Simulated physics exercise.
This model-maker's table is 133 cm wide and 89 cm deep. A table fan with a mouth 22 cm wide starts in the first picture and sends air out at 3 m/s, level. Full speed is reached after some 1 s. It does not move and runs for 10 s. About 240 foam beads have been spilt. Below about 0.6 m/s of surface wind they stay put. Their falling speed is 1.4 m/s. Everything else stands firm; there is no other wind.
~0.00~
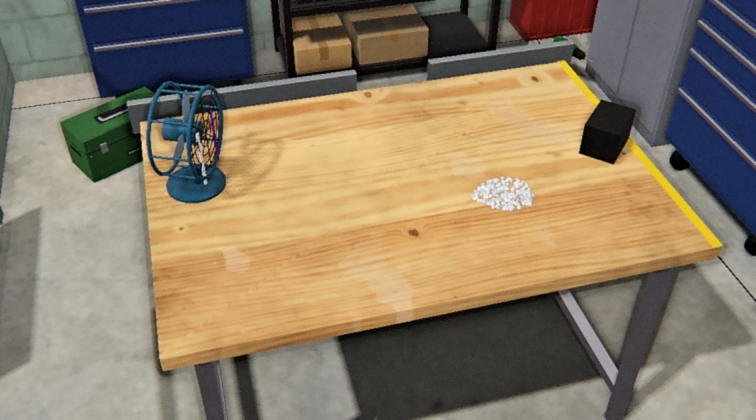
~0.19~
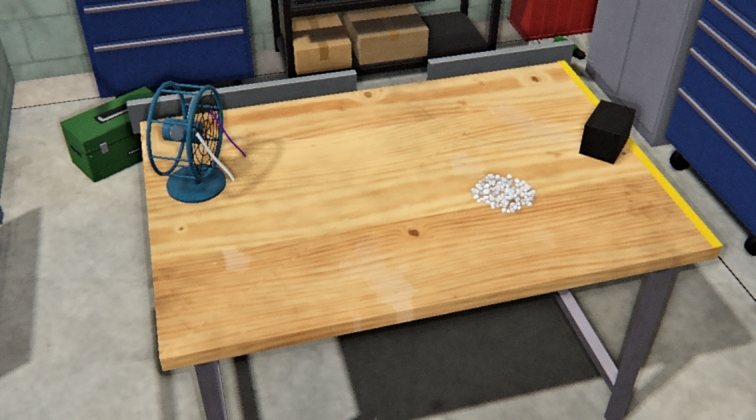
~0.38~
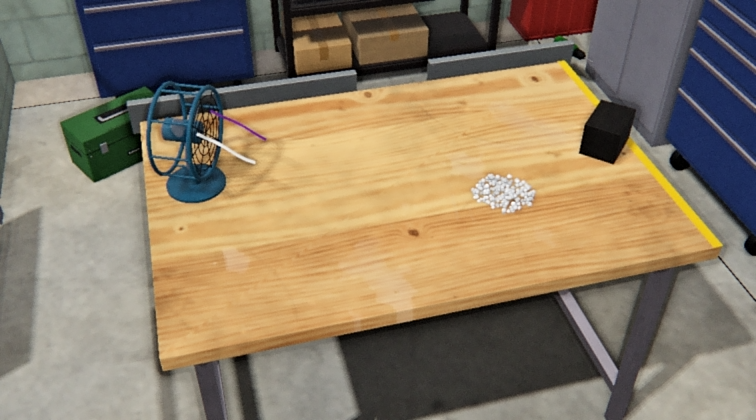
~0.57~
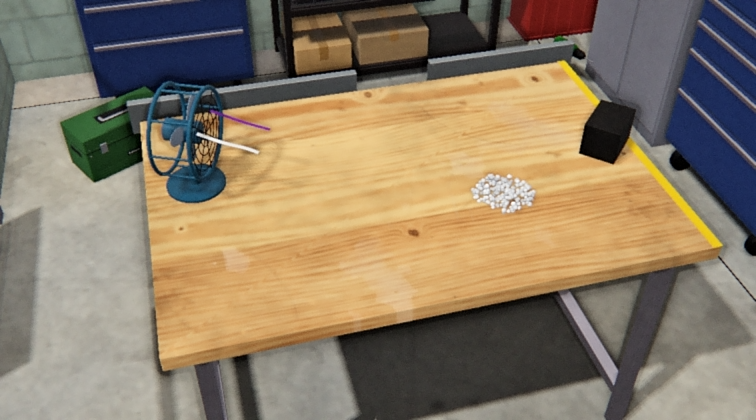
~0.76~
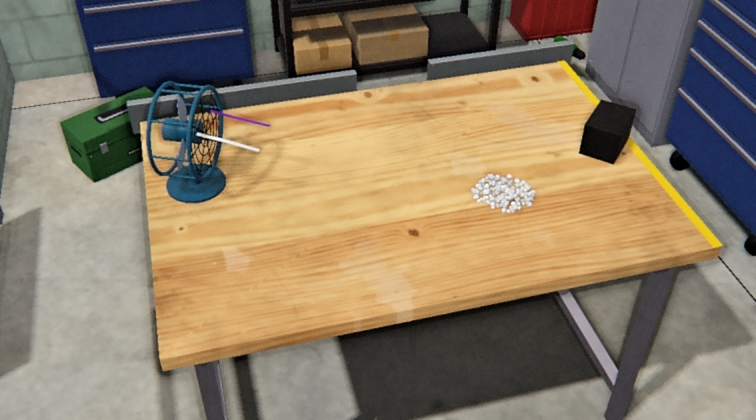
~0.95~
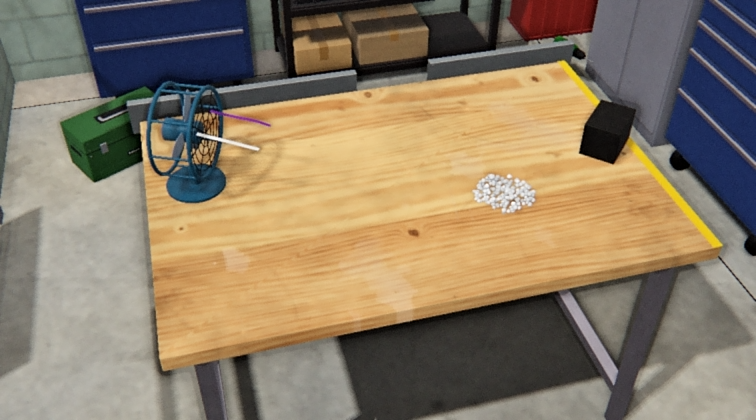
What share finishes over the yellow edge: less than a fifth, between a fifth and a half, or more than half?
Of the foam beads, above half end over the yellow edge.
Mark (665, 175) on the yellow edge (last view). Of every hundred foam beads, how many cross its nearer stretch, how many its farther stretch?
Some 60 % nearer, 20 % farther.
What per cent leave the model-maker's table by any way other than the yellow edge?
Near 2 %.
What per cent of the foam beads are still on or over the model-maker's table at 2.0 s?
About 25 %.
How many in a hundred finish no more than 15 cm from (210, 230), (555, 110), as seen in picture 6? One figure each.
In turn about 0 %, 15 %.
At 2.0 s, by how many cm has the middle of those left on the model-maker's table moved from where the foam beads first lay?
About 45 cm.
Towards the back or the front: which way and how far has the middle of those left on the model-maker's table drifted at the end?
Towards the back, some 30 cm.
After 2.0 s, 37 % are on the move or not yet settled, 73 % are over the yellow edge; the middle of those still in play is near (591, 123).
After 3.2 s, 5 % are on the move or not yet settled, 76 % are over the yellow edge; the middle of those still in play is near (591, 124).
After 5.5 s, 5 % are on the move or not yet settled, 76 % are over the yellow edge; the middle of those still in play is near (593, 121).
After 10.0 s, at the end, 78 % are over the yellow edge; the middle of those still in play is near (593, 115).
